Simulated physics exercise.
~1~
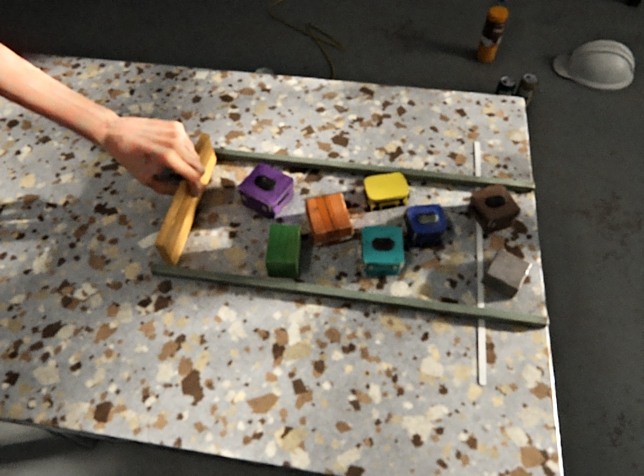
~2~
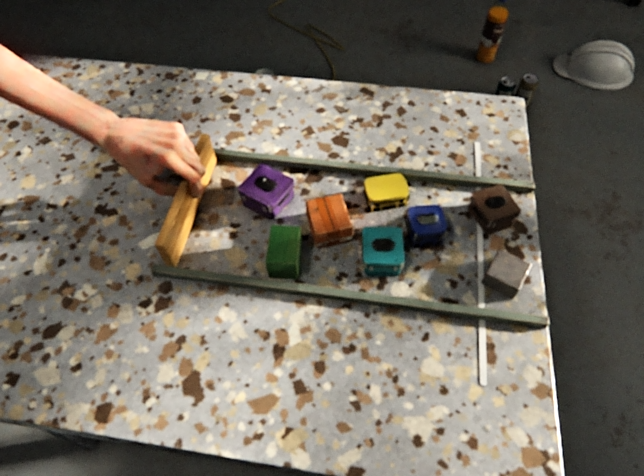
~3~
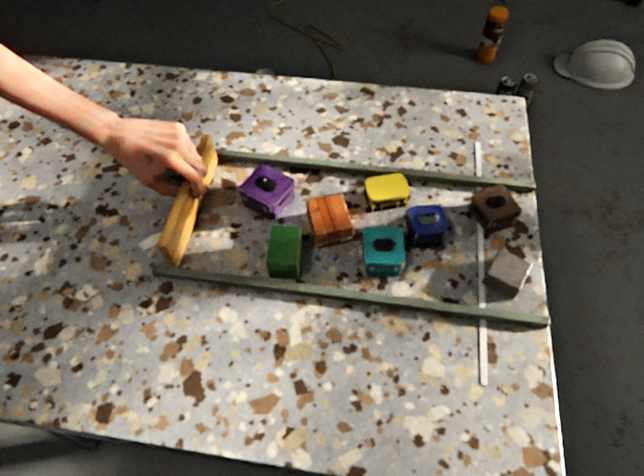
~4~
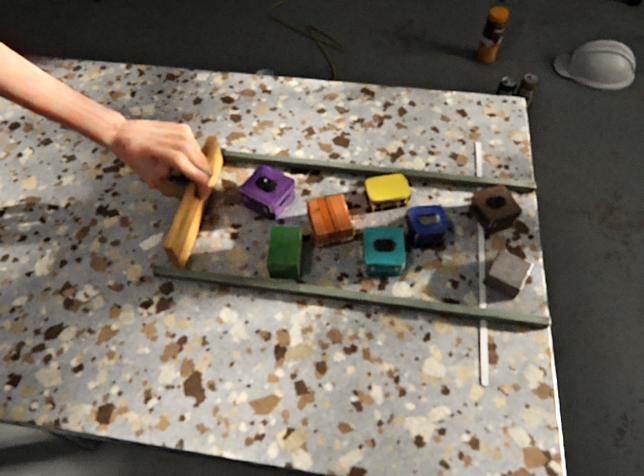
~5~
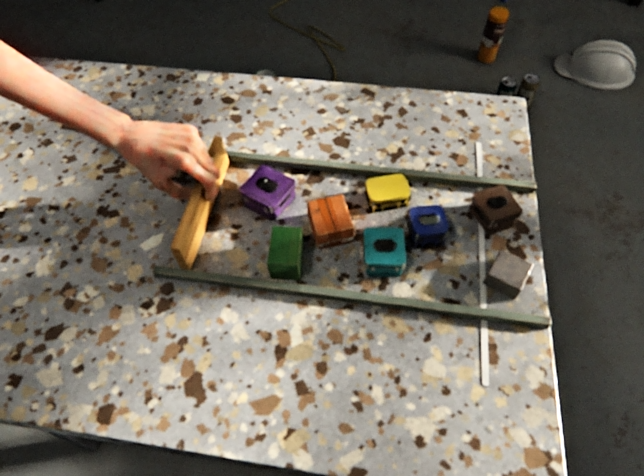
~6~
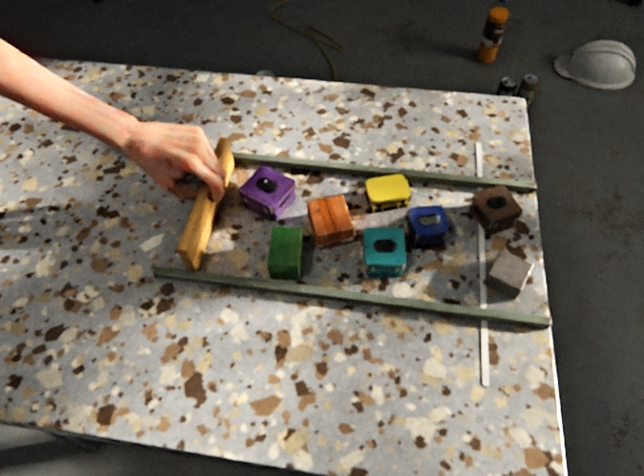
A hand held a wooden board upright at the left of a channel on a speckled table, then slid it slightly right toward the scattered colored blocks, which stayed where they were.
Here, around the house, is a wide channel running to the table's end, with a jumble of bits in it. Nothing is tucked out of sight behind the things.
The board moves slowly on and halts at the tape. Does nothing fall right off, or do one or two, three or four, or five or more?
Count them up and three or four have fallen.
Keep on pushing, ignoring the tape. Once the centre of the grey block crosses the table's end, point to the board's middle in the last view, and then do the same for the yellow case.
The middle is at (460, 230) when it's the grey block, and at (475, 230) when it's the yellow case.
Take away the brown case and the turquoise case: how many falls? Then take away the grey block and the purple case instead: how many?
The counts would be 2 and 1.
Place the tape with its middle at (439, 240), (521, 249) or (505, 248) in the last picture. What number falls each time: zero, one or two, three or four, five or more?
So in that order I'd say one to two; at least five; five or more.
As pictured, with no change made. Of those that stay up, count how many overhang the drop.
2.
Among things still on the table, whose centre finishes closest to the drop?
Foremost is the turquoise case.
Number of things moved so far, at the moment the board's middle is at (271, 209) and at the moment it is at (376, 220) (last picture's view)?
Moved so far: 2, later 6.
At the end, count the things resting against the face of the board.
The count comes out at 2.
Soon after, none off yet; grey block at rest near (508, 274); brown case at rest near (494, 210); blue case at rest near (427, 227).
After that, none off yet; grey block at rest near (508, 274); brown case at rest near (494, 210); blue case displaced about its own width near (449, 226).
And then, none off yet; grey block displaced about its own width near (530, 274); brown case tilting a little near (550, 213); blue case displaced well along near (517, 228).
In the end, the number that fall off is three or four; gone, yellow case, blue case, brown case and grey block.
